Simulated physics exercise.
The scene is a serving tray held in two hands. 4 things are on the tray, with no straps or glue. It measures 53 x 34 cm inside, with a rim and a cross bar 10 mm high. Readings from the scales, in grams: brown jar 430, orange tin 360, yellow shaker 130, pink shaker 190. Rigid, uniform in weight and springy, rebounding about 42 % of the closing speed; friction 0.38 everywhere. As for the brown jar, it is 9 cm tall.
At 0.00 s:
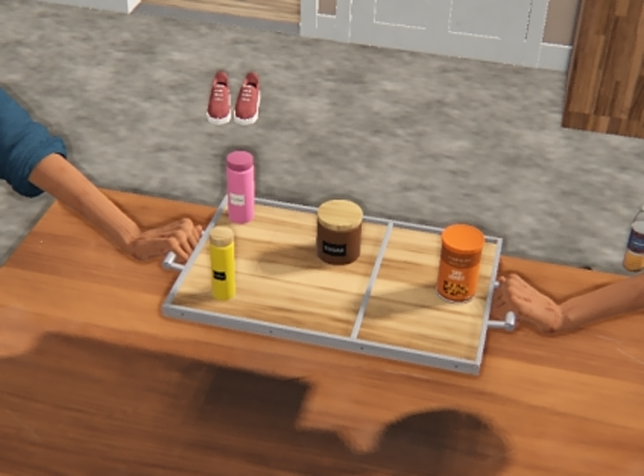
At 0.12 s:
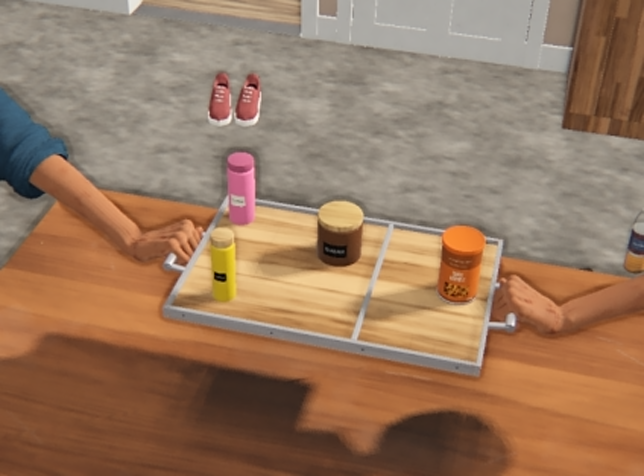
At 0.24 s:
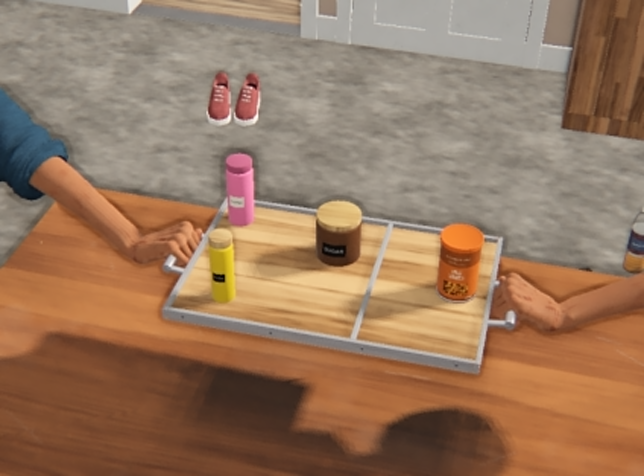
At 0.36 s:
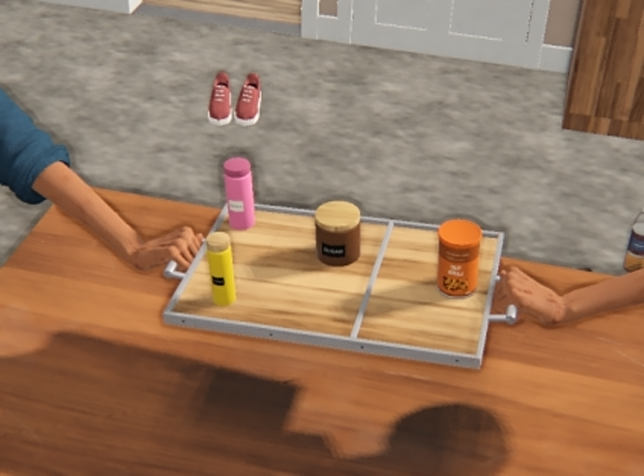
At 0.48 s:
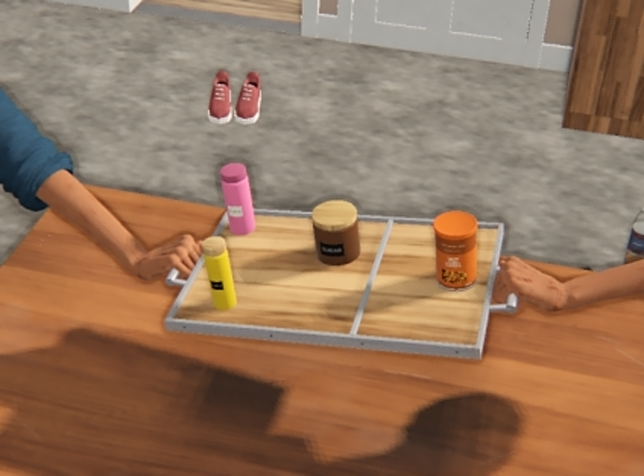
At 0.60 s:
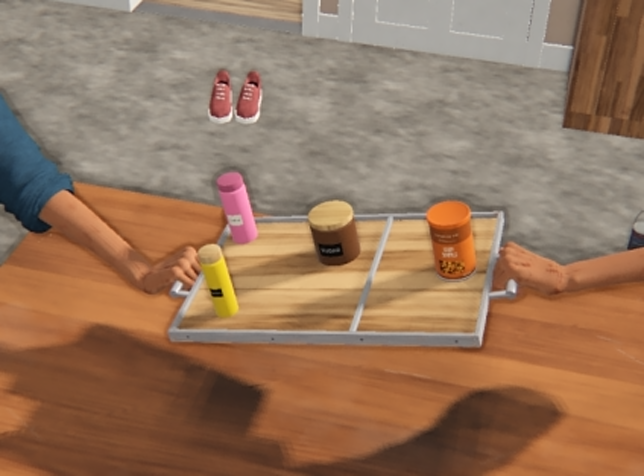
On a wooden table, two hands gradually tilt a tray of four containers left edge down.
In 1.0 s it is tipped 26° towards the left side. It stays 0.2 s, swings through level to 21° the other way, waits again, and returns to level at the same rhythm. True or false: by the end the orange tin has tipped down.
True.
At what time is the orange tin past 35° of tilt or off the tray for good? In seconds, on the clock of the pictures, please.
Around 1.4 seconds.
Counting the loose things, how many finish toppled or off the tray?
My answer is 3.
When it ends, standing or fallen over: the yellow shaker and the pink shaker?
Well, the yellow shaker tumbles down, and the pink shaker tumbles down.
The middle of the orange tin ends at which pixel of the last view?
It ends near (313, 248).
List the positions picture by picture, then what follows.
In the first frame, tray level; orange tin (460, 265); brown jar (339, 233).
In the second frame, tray level; pink shaker (241, 189); brown jar (340, 234).
In the third frame, tray at 1°, left edge down; yellow shaker (222, 266); pink shaker (240, 190).
In the fourth frame, tray at 4°, left edge down; brown jar (338, 234); yellow shaker (221, 269).
In the fifth frame, tray at 8°, left edge down; pink shaker (238, 200); brown jar (336, 233).
In the sixth frame, tray at 13°, left edge down; orange tin (452, 242); yellow shaker (218, 281).
After 1.20 s, tray at 26°, left edge down; yellow shaker and pink shaker now off the tray; orange tin slid 7 cm near (400, 229); brown jar slid 6 cm.
After 1.70 s, tray at 11°, left edge down; orange tin on its side near (310, 253); brown jar tipped 3° from how it sat.
After 2.30 s, tray at 21°, right edge down; orange tin on its side near (317, 239); brown jar slid 20 cm.
At rest (4.0 s), off the tray and tipped over, yellow shaker and pink shaker; tipped over on the tray, orange tin; not toppled but over 5 cm from the start, brown jar. Seen from the same camera at the end, orange tin near (313, 248).
